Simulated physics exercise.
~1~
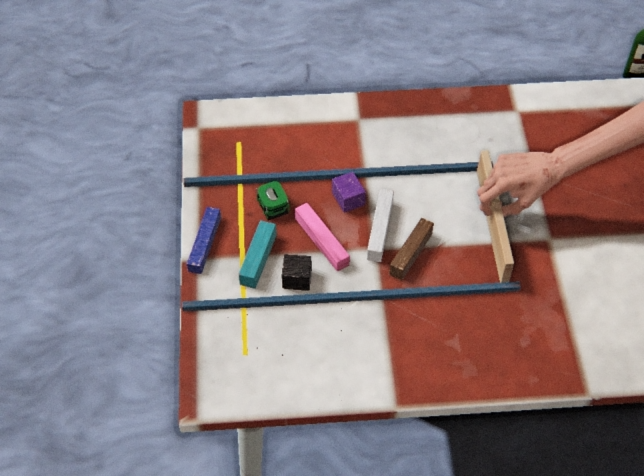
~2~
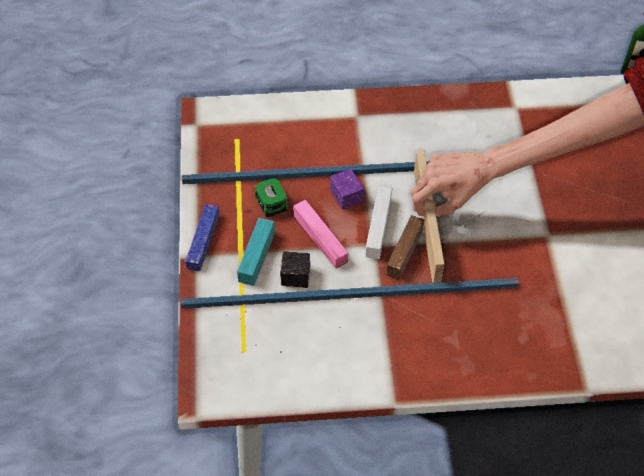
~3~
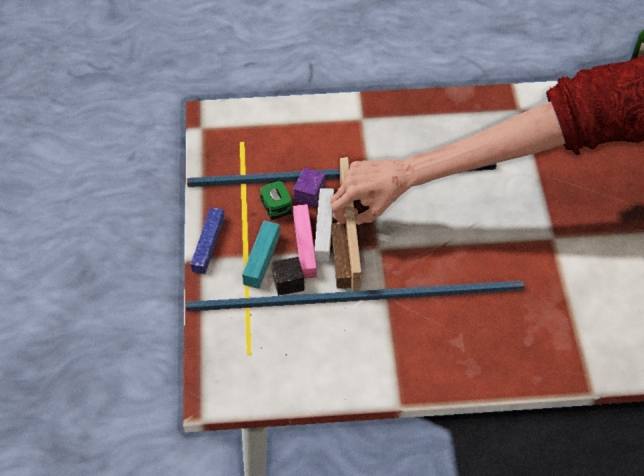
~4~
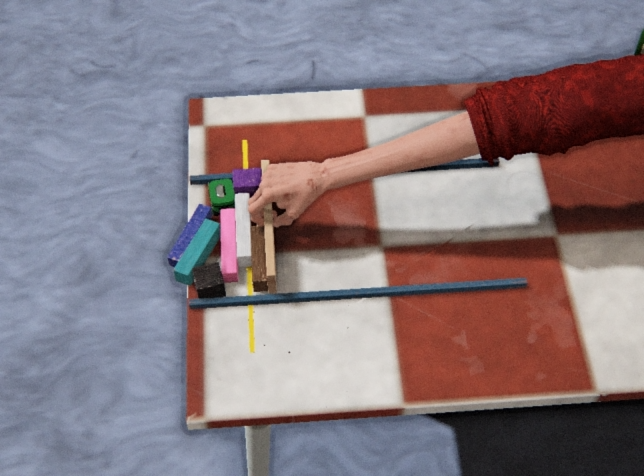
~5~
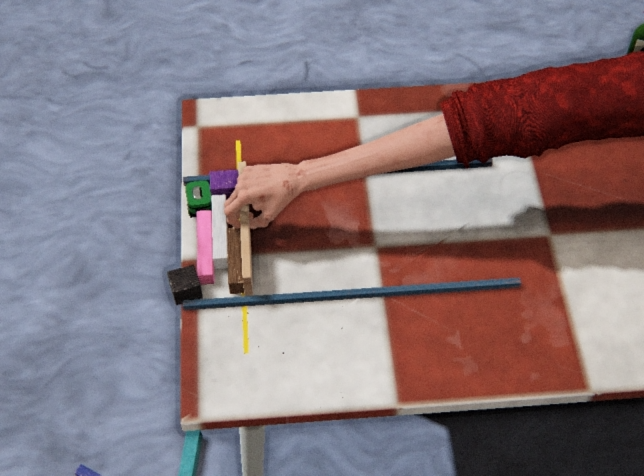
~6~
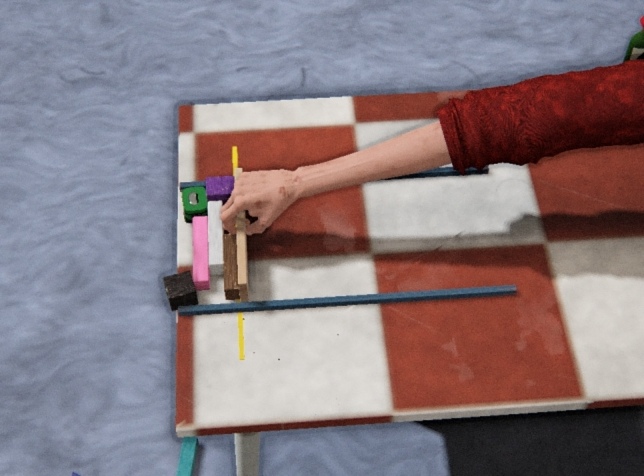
A hand pushes a board left, sweeping blocks together until two bars drop off the table.
